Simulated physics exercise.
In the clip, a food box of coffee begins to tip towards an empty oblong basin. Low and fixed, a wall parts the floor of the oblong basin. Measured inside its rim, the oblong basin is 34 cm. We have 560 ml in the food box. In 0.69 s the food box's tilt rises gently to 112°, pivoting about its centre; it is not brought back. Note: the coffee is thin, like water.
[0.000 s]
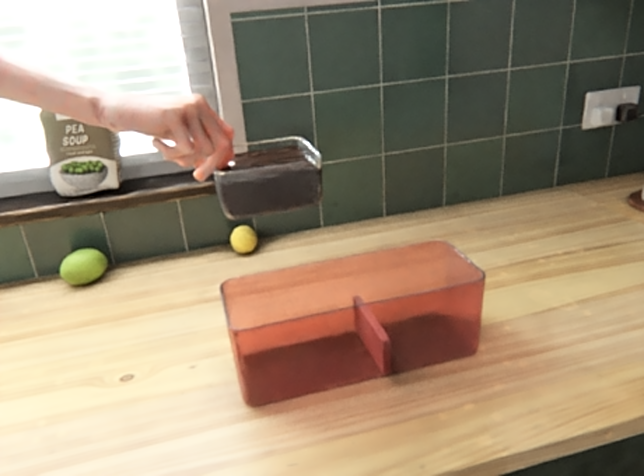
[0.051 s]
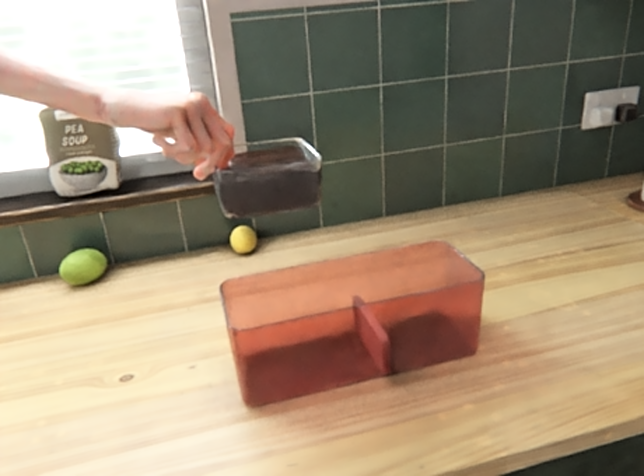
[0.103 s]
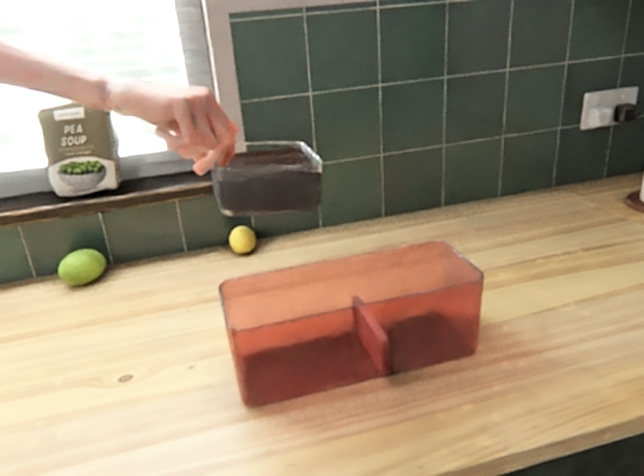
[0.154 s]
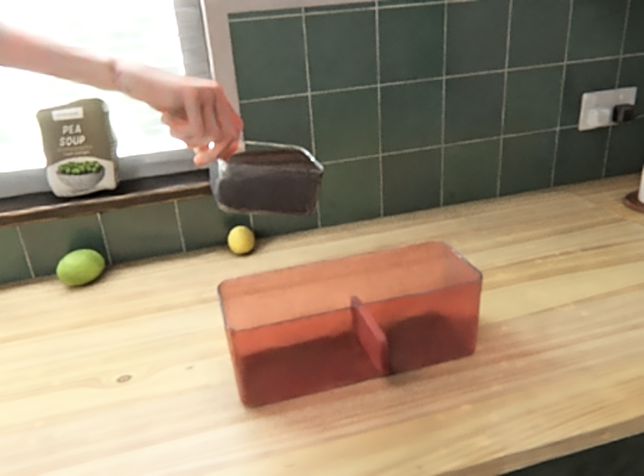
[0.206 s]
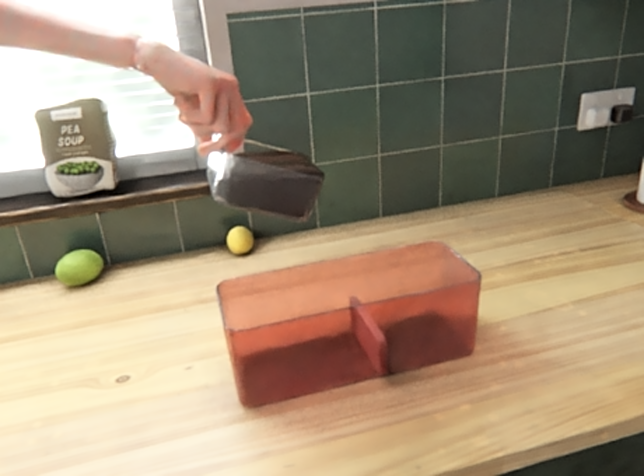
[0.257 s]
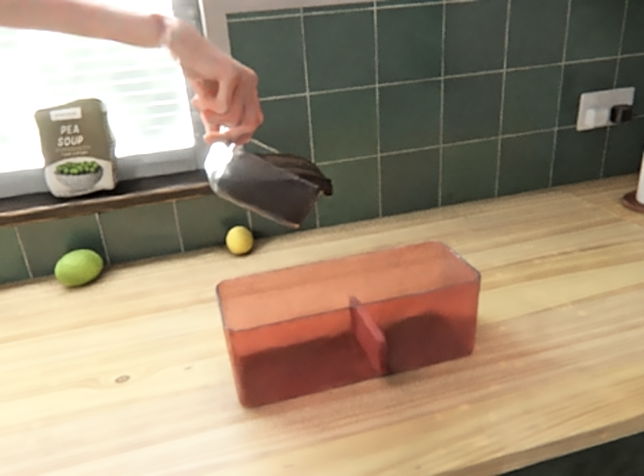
At the start, a hand holds a clear food box of dark liquid level above a reddish, see-through oblong basin with a low dividing wall on a wooden counter. The hand then gently tilts the box down to the right, more steeply as it goes, until dark liquid reaches over its right rim.
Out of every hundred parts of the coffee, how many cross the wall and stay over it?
About 51 in every hundred.
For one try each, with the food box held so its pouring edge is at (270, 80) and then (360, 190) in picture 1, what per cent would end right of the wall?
Respectively about 15 and 80 percent.
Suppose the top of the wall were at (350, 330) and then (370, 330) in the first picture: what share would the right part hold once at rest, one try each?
It comes to 70 per cent, and then 50 per cent.
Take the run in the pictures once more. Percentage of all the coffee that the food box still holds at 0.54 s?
I reckon about 12 in a hundred is still held.
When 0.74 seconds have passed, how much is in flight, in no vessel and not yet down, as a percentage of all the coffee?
Something like 5 per cent of the total.
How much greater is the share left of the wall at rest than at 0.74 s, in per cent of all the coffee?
Close to 5% of the whole.
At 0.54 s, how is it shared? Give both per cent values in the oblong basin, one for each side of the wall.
About 7 % left, 32 % right.
By 0.54 s the tilt is 99° and 12 per cent is still to pour, 7 is left of the wall and 32 right of it.
By 0.74 s the tilt is 112° and 1 per cent is still to pour, 38 is left of the wall and 51 right of it.
By 0.96 s the tilt is 112° and 0 per cent is still to pour, 43 is left of the wall and 50 right of it.
By 1.19 s the tilt is 112° and 0 per cent is still to pour, 43 is left of the wall and 51 right of it.
At rest 43 per cent lies left of the wall, 51 right of it and 6 outside.
